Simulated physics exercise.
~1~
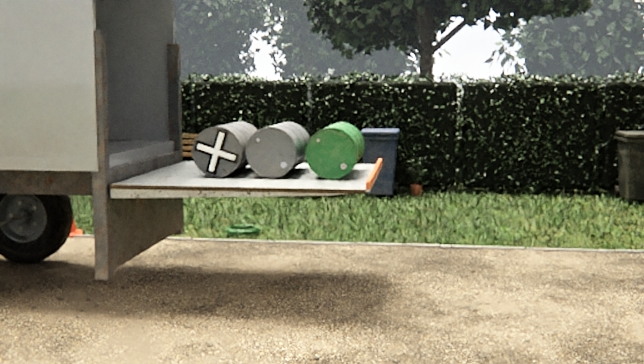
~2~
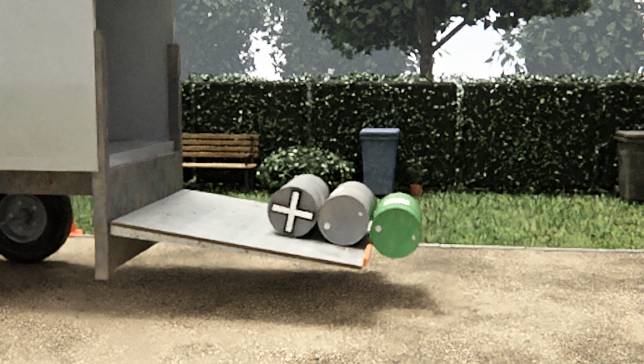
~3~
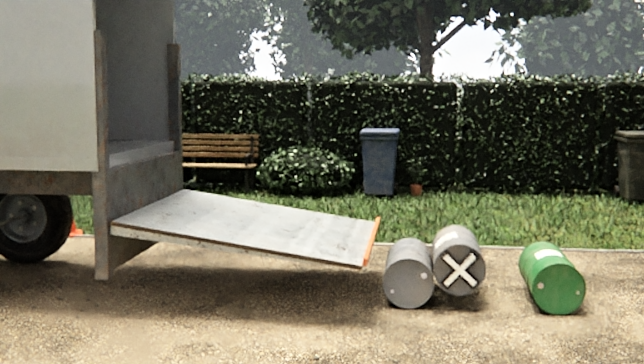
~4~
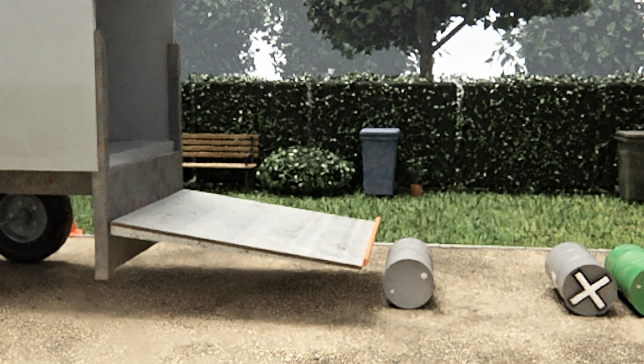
A lorry's tail platform sank and tilted down to the right, and the green drum, a plain grey one and one marked with a white cross rolled off its edge; the plain one stopped nearby while the crossed one rolled right, ending beside the green.
